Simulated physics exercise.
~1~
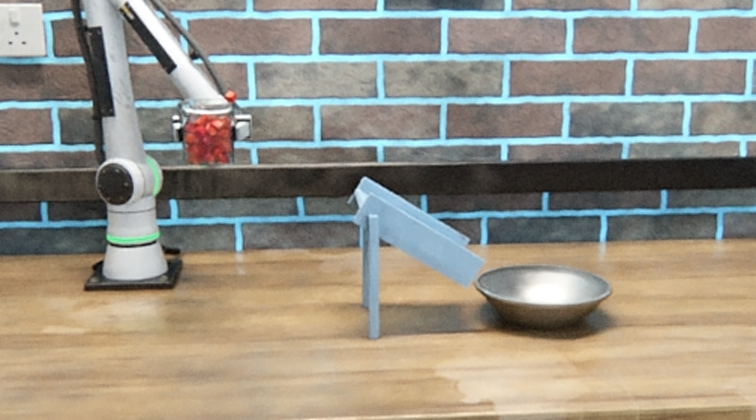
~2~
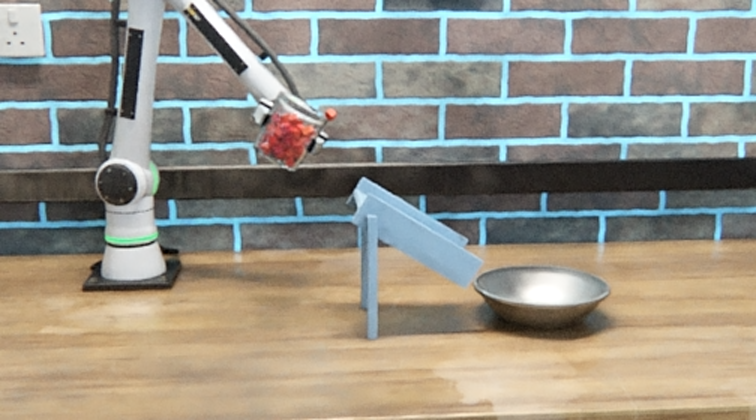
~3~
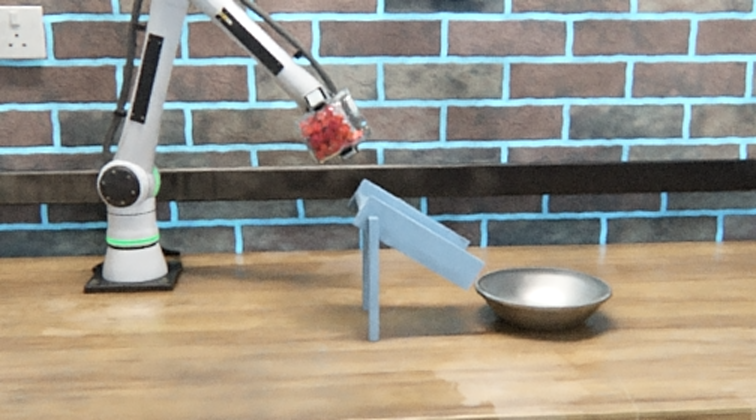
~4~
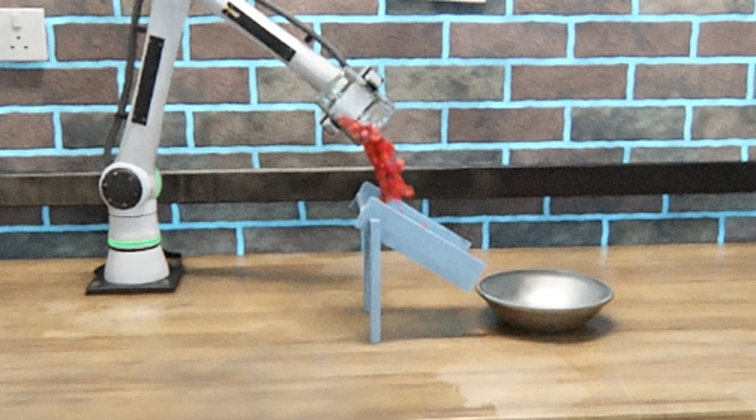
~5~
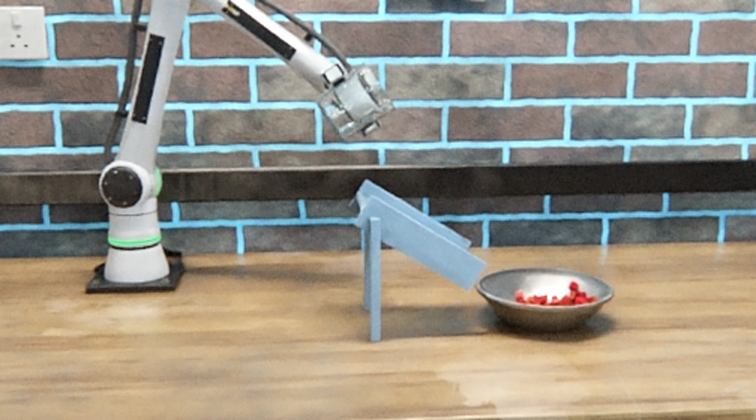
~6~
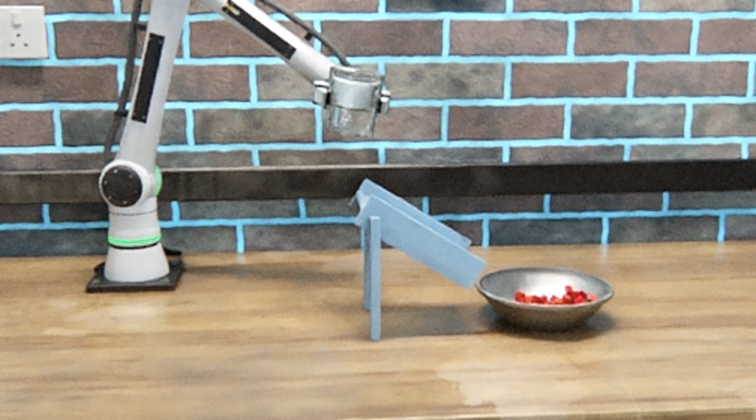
The video shows a robot arm carrying a clear cup of small red pieces to the right and tipping it over a blue chute, so the pieces tumble down into a metal bowl. The arm then turns the emptied cup back nearly upright, leaving the red pieces resting in the bowl.
